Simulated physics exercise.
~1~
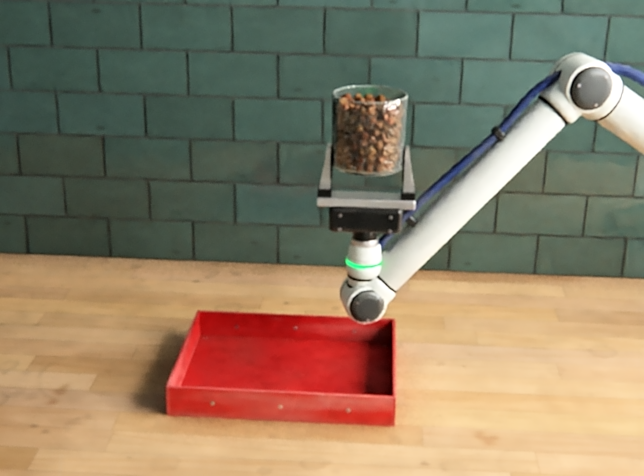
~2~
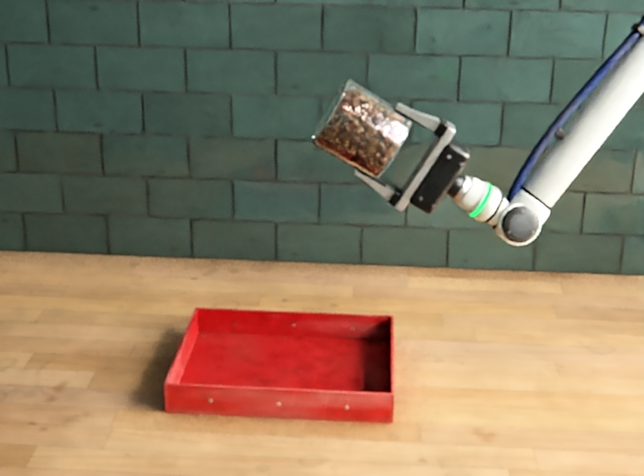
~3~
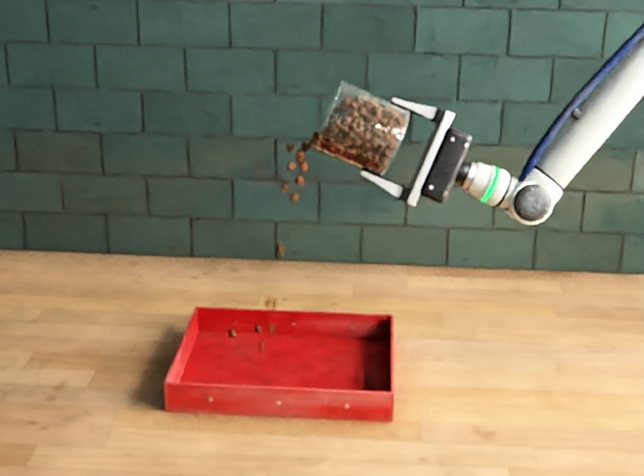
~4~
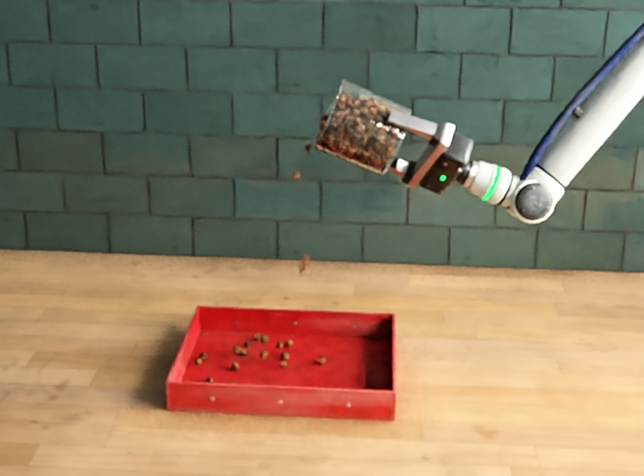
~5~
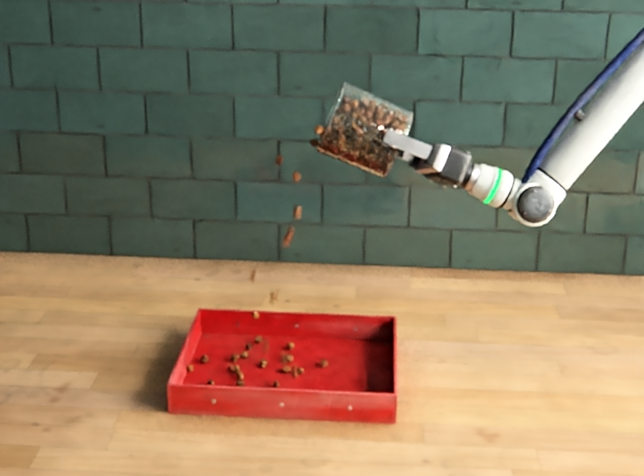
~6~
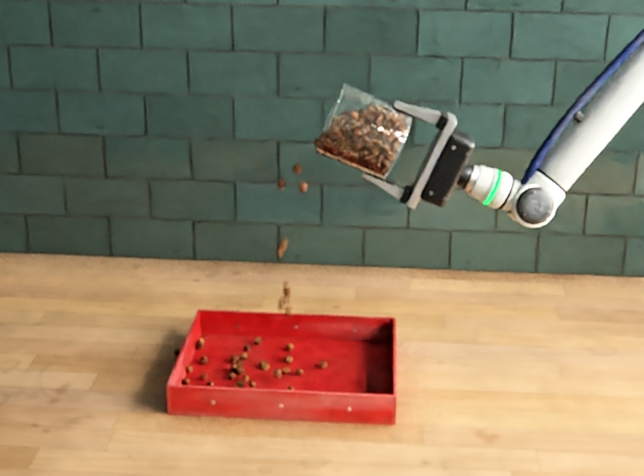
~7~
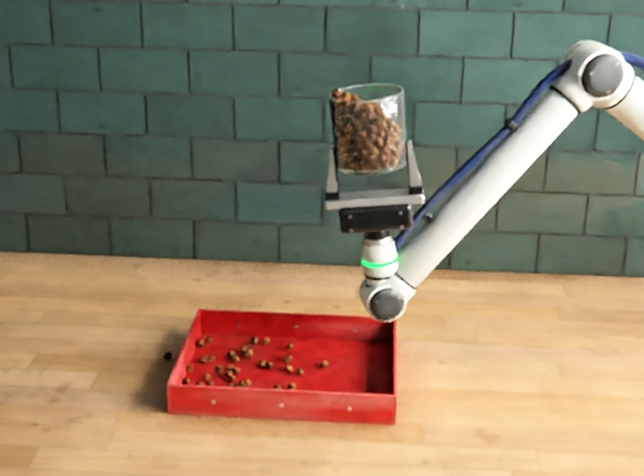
On a wooden tabletop, a robot arm tilting and rolling a clear tumbler, scattering brown pellets into a red tray, then righting it.
